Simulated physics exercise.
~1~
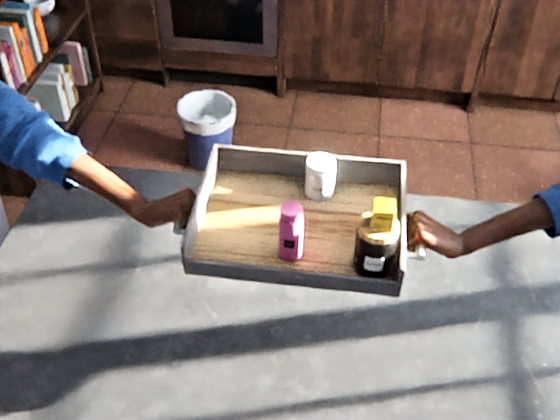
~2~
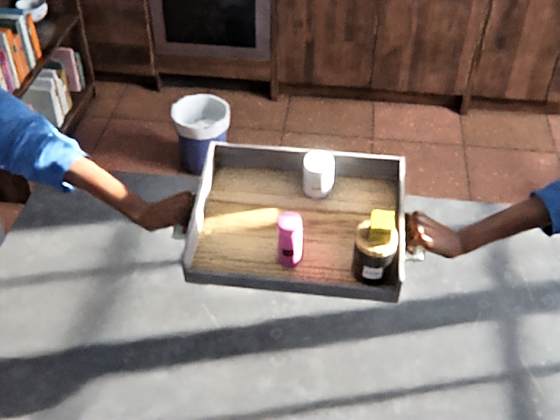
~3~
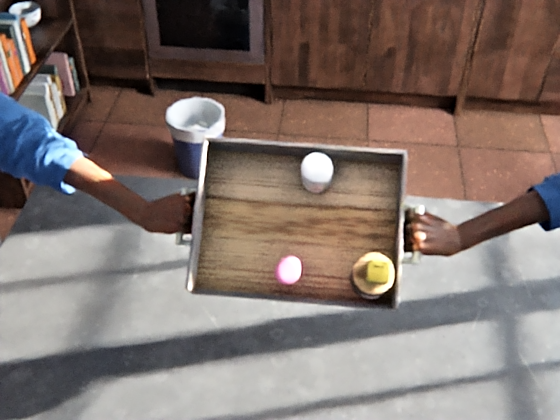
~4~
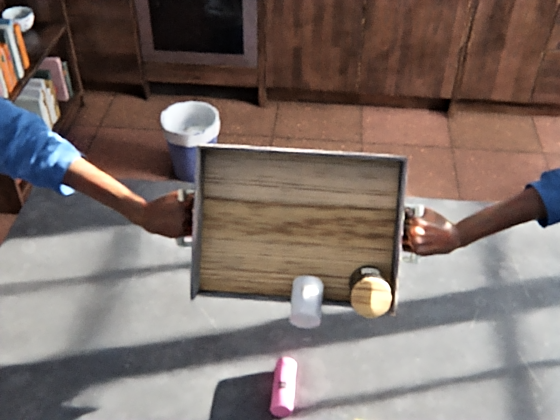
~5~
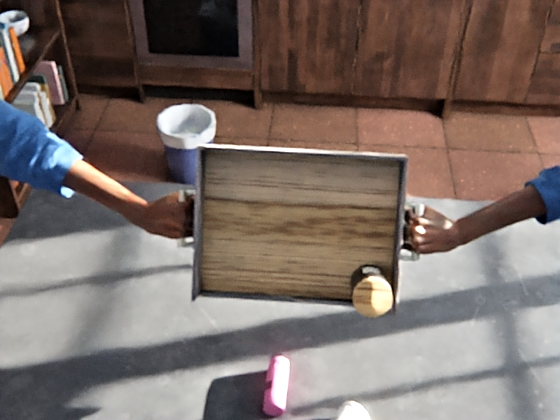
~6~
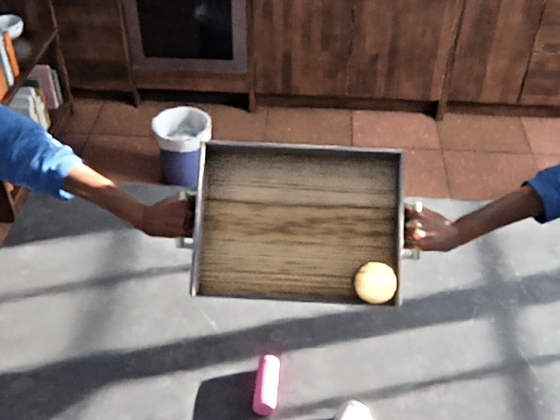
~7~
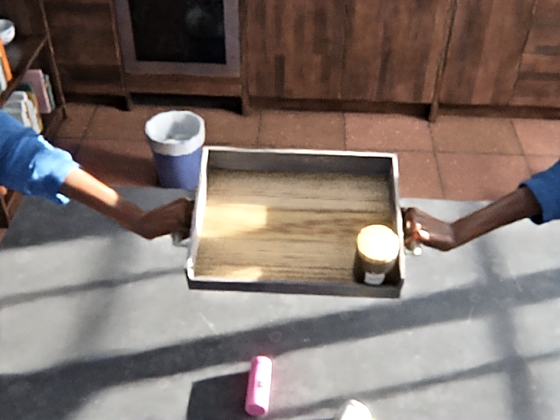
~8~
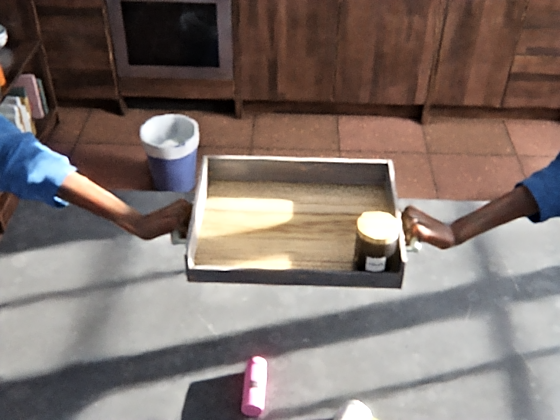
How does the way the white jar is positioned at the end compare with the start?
At the start the white jar stands upright at the back of the tray, but at the end it lies on its side on the grey surface.
Two hands in blue sleeves hold an open wooden tray by its ends above a grey surface, seen from above in a room with dark wooden cabinets, a bookshelf and a bin. On the tray, a white jar stands at the back, a pink shaker near the front, and a black jar with a small yellow carton at the right. The hands tip the near side down steeply, and the pink shaker, then the white jar, drop onto the surface while the carton disappears from view. The tray swings back to level, with only the black jar still upright inside and the shaker and white jar lying below.
